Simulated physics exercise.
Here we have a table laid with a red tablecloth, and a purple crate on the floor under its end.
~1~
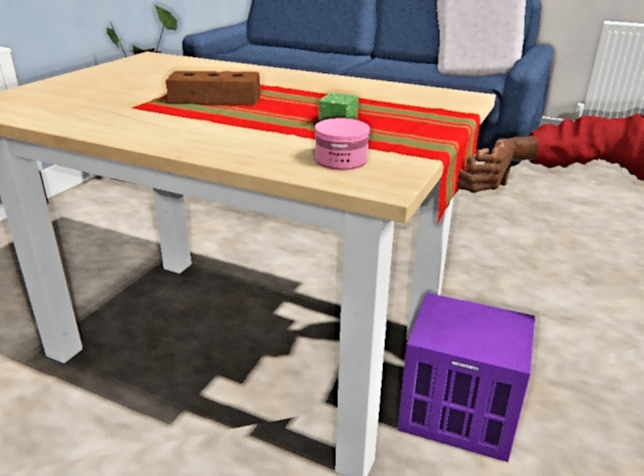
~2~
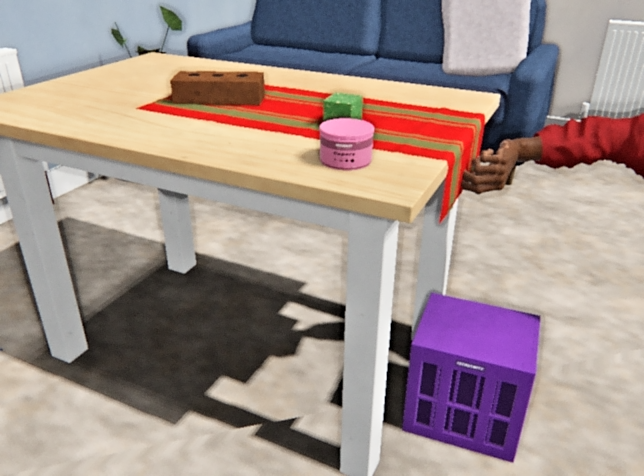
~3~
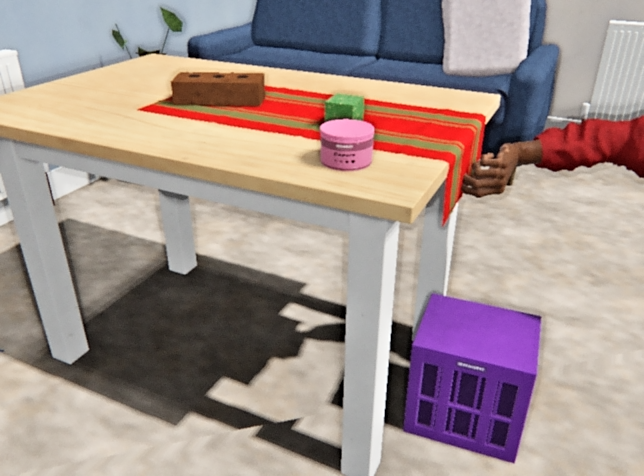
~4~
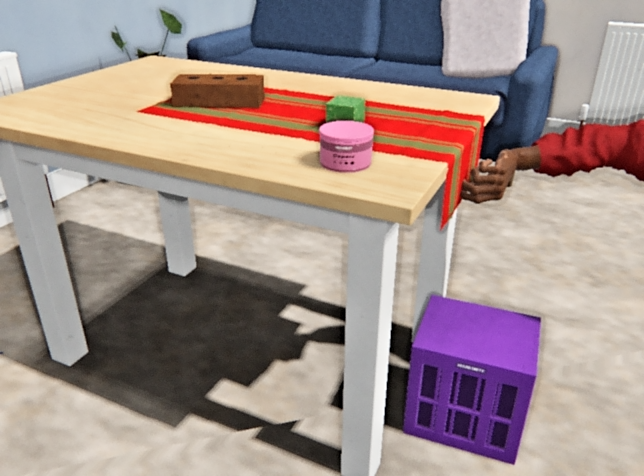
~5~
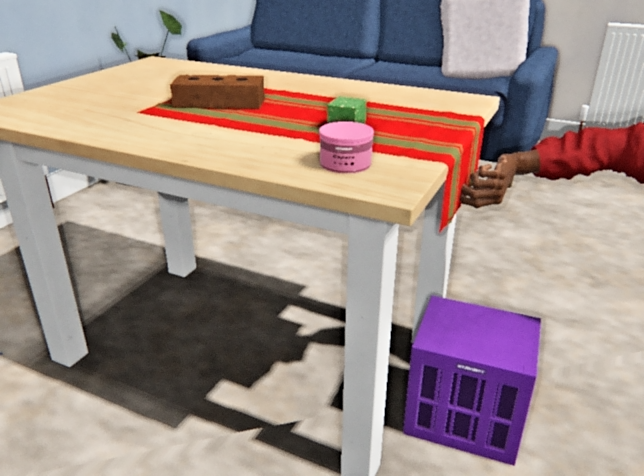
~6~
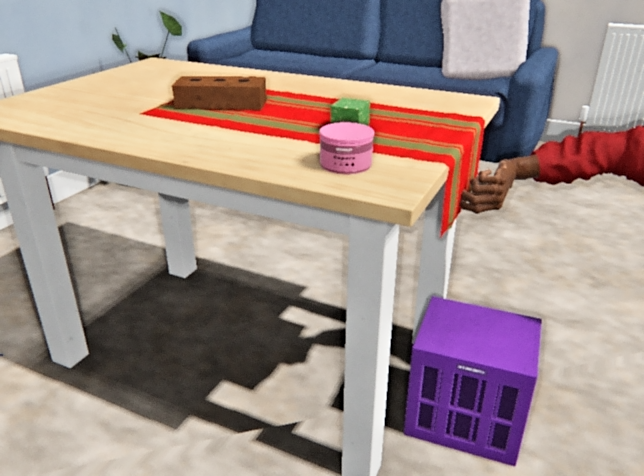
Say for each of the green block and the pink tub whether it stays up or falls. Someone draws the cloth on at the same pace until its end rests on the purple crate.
Green block: Falls; pink tub: Stays up.
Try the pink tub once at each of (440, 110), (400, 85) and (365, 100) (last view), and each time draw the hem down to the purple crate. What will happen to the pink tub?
First place: Is carried off; second place: Remains up there; third place: Falls off.
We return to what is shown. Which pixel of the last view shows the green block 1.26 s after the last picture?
At that time it is around pixel (434, 128).
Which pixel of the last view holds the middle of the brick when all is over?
It ends up near (343, 108) in the last view.
Then, 0.50 s later than the last view, hem going down; block carried along near (381, 121); tub as before.
Then, 1.26 s later than the last view, hem going down; block carried along near (435, 128); tub as before.
Then, 1.98 s later than the last view, hem on the crate; block over the edge; tub as before.
Finally, hem on the crate; block down below near (520, 228); tub as before. The green block is carried off the end and the pink tub stays on the table.
